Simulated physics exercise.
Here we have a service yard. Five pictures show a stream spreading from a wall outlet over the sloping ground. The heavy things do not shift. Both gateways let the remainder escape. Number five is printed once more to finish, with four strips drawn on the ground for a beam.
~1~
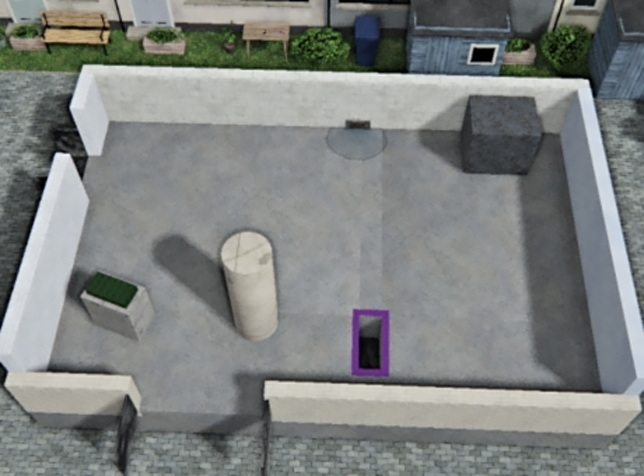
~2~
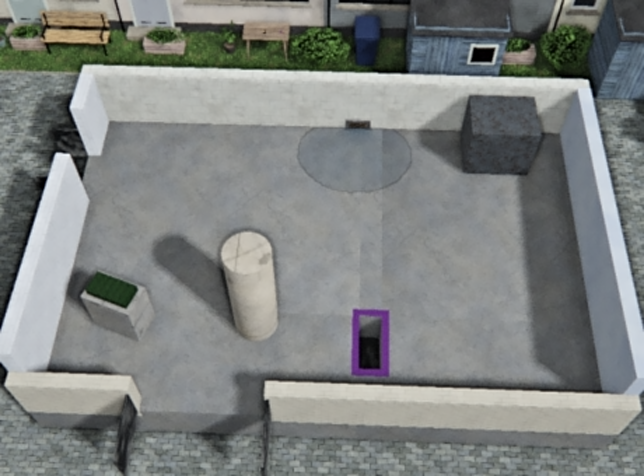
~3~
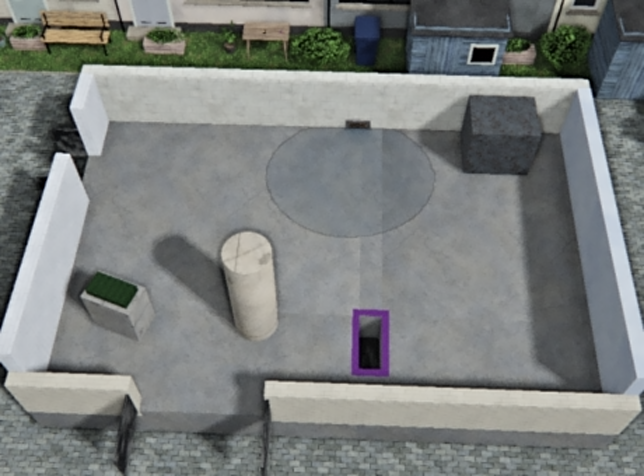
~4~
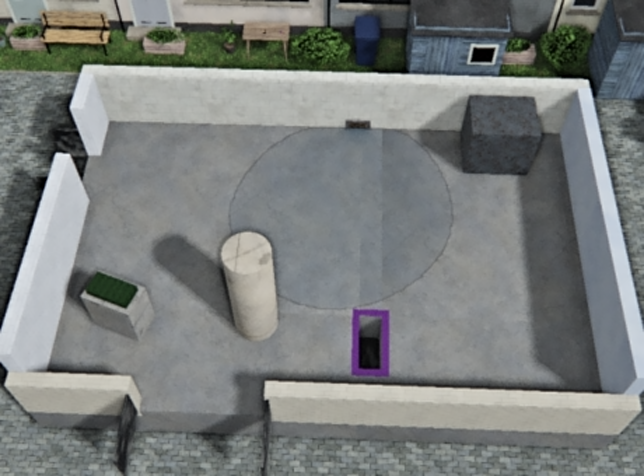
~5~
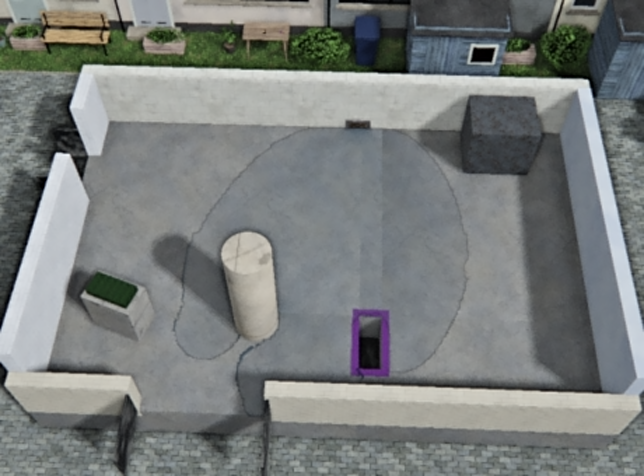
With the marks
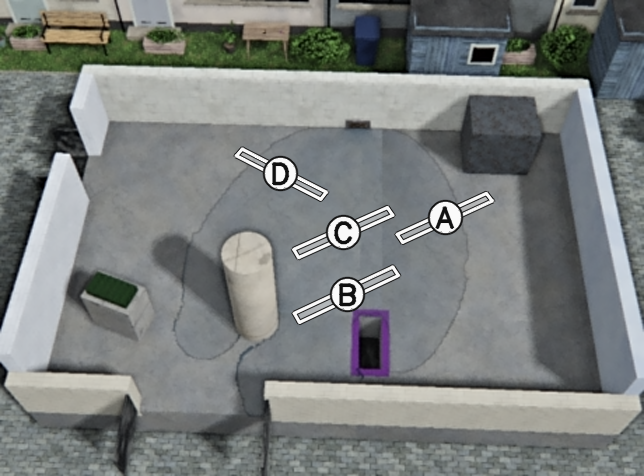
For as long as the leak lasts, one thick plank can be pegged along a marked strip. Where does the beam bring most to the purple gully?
Go for D.
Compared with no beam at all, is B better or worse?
It is worse.
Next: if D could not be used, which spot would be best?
That is spot A.
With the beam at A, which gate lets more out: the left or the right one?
The right gate.
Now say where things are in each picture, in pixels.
Outfall at (358, 124); purple gully at (371, 342); open gate at (205, 400); open gate at (95, 178); 2 % of the ground under water, visible out to (356, 155); purple gully still dry, in the first frame.
In the second frame, 5 % of the ground under water, visible out to (386, 185); purple gully still dry.
In the third frame, 12 % of the ground under water, visible out to (364, 234); purple gully still dry.
In the fourth frame, 23 % of the ground under water, visible out to (312, 301); purple gully still dry.
In the fifth frame, 35 % of the ground under water, visible out to (191, 344); purple gully taking water.
In white, A from (399, 238) to (489, 197); B from (296, 317) to (395, 271); C from (296, 253) to (390, 211); D from (239, 152) to (323, 195).
With A, about 32 % of the stream goes into the purple gully, about 65 % out by the gates.
With B, about 16 % of the stream goes into the purple gully, about 80 % out by the gates.
With C, about 13 % of the stream goes into the purple gully, about 83 % out by the gates.
With D, about 44 % of the stream goes into the purple gully, about 49 % out by the gates.
